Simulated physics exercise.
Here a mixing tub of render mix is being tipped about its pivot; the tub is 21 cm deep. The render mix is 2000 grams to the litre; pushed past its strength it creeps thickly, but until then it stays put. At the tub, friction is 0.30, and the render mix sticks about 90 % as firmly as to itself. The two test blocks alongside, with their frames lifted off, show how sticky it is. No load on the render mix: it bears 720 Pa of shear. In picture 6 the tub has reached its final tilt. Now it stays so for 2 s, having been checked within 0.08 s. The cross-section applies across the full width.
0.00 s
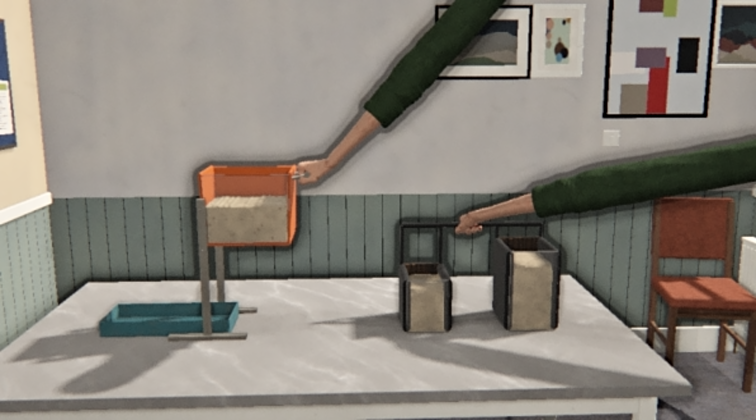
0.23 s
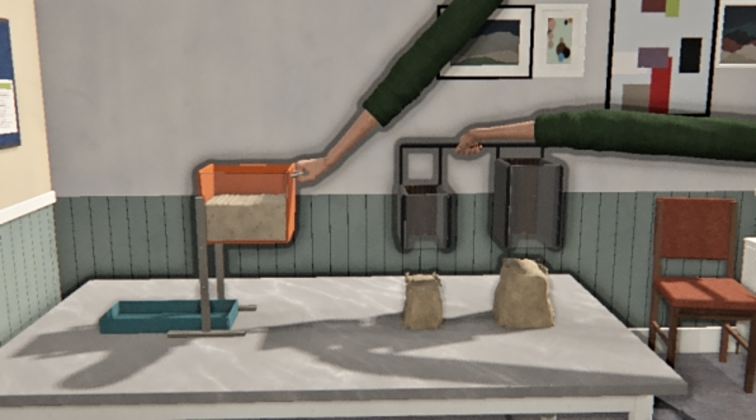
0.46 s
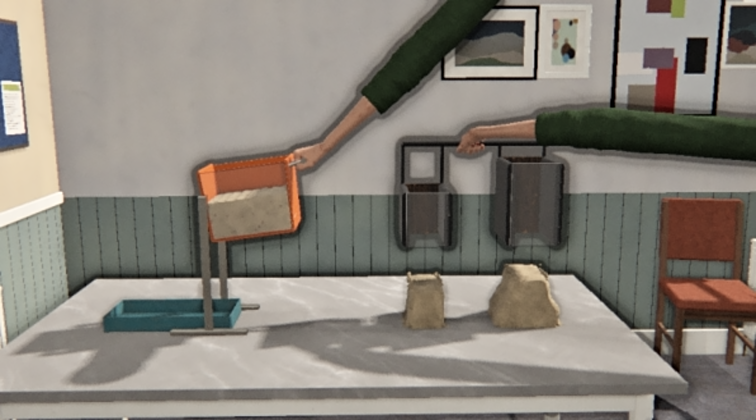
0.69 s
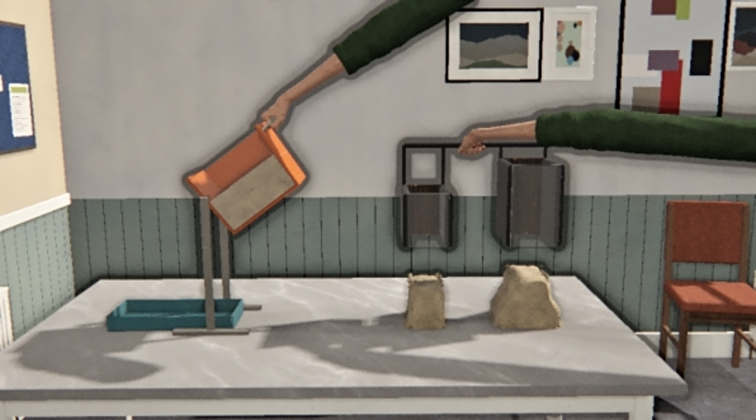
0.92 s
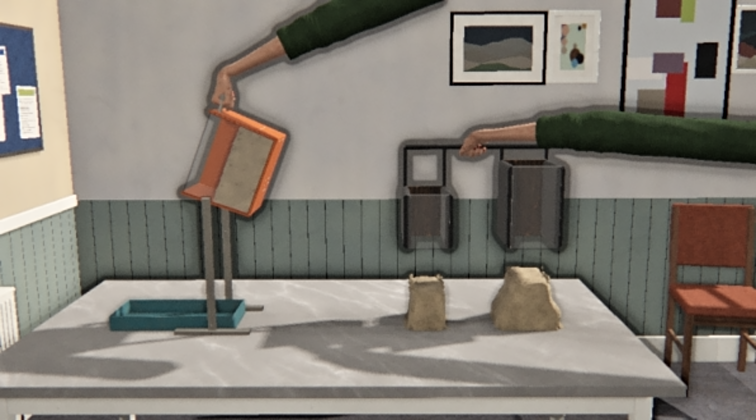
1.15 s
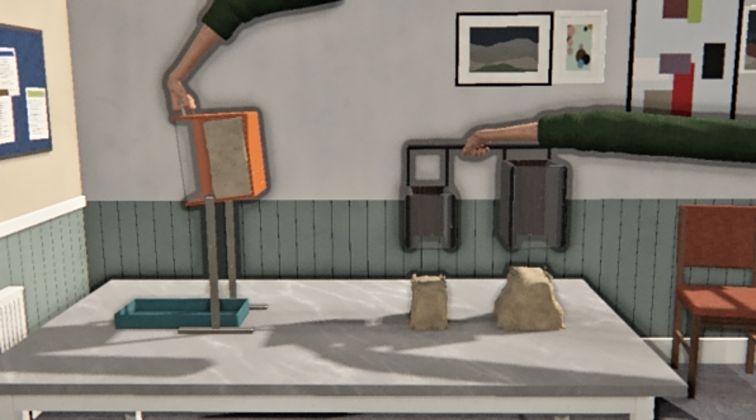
To begin with, one hand grips an upright orange tub of mix while another raises two joined dark moulds off two pale blocks. The right block slumps lower and the left keeps its shape, then the first hand swings the tub leftward onto its side, the mix still inside.
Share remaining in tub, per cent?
Approx. 60 %.
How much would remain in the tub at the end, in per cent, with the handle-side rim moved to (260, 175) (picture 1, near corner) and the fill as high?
100 %, roughly.
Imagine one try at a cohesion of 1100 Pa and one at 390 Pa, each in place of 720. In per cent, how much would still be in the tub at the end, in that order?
First 100 %, second 45 %.
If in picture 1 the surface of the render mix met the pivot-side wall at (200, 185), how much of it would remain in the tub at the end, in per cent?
It would be close to 40 percent.
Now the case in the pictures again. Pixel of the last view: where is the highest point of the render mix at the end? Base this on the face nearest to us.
Roughly at pixel (230, 166).
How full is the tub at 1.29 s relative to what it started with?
Near 100 %.
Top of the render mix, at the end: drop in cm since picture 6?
About 14 cm.
After 1.29 s, the tub is at 95 degrees and holds 100 %.
After 1.46 s, the tub is at 95 degrees and holds 78 %.
After 1.63 s, the tub is at 95 degrees and holds 60 %.
After 1.80 s, the tub is at 95 degrees and holds 60 %.
After 3.15 s, at the end, the tub is at 95 degrees and holds 60 %.
